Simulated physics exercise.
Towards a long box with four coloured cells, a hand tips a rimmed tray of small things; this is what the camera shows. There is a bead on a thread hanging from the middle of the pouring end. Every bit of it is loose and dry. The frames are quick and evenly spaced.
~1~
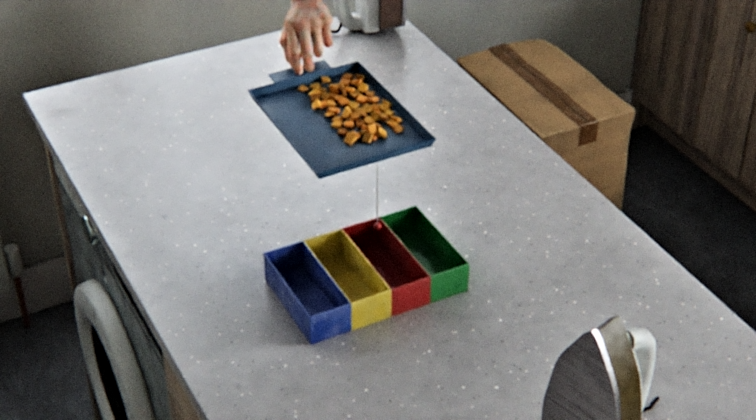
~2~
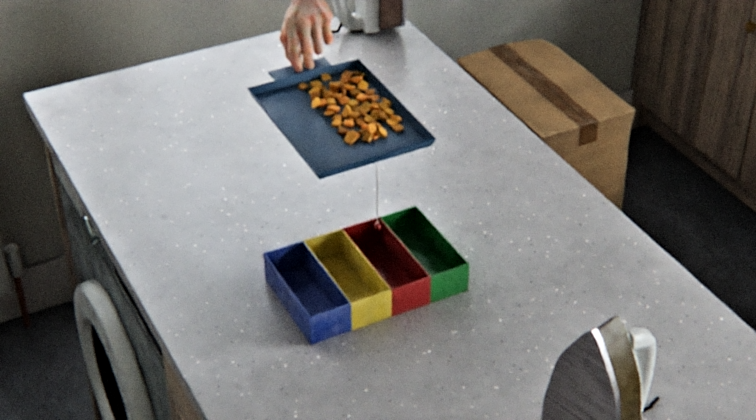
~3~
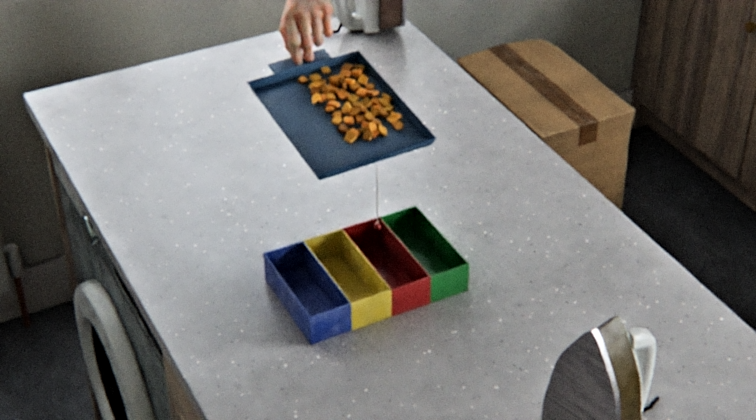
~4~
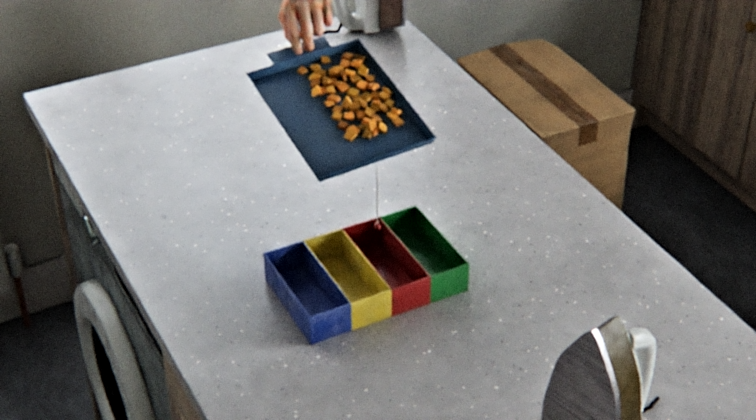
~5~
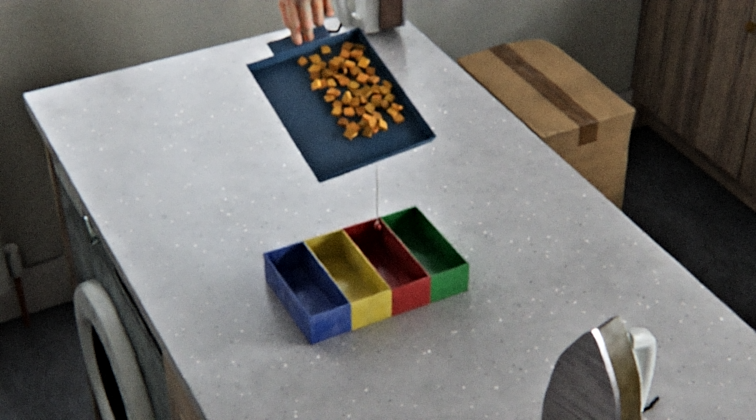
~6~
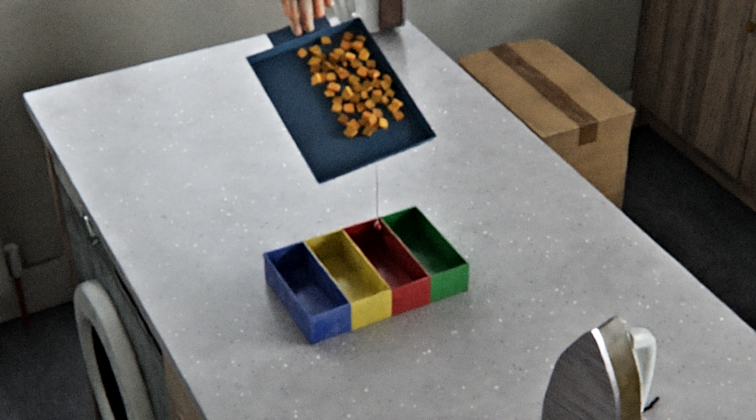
A dark blue tray of small brown crackers, held by a hand at its far end, tilted gradually toward a box with blue, yellow, red and green cells, its left front corner dipping slightly lower.
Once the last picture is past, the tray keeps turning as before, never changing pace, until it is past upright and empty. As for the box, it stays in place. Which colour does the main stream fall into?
The yellow cell.
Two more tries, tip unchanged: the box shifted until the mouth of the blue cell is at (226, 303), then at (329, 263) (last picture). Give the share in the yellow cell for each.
Trial 1 about 0 %, trial 2 about 40 %.
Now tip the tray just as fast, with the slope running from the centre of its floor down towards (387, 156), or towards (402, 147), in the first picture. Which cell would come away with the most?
So the first one goes to the cell in green and the second to the green cell.
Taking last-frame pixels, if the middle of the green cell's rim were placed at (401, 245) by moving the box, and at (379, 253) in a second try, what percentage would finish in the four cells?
Result, in turn: 100 %, 100 %.
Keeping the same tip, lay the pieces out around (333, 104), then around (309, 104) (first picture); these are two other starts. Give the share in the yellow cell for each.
The first start yields 50 per cent, the second 60 per cent.
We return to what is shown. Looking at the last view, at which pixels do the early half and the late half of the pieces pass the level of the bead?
(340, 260) first, (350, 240) later.
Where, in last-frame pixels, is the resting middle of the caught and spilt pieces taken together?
Around (342, 285).
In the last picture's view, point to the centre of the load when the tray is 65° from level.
I'd put it at about (349, 170).
Soon after the last picture, tray tipped steeply; about two thirds on the tray; a stray few in the red cell; about a quarter falling or outside the box.
A little later, tray tipped past a quarter turn; about half in the yellow cell; about a quarter in the blue cell; about a quarter in the red cell; a small part falling or outside the box.
Later still, tray tipped past a quarter turn; about half in the yellow cell; about a quarter in the blue cell; about a quarter in the red cell.
At rest, tray tipped past a quarter turn; about half in the yellow cell; about a quarter in the blue cell; about a quarter in the red cell; none in the green cell.
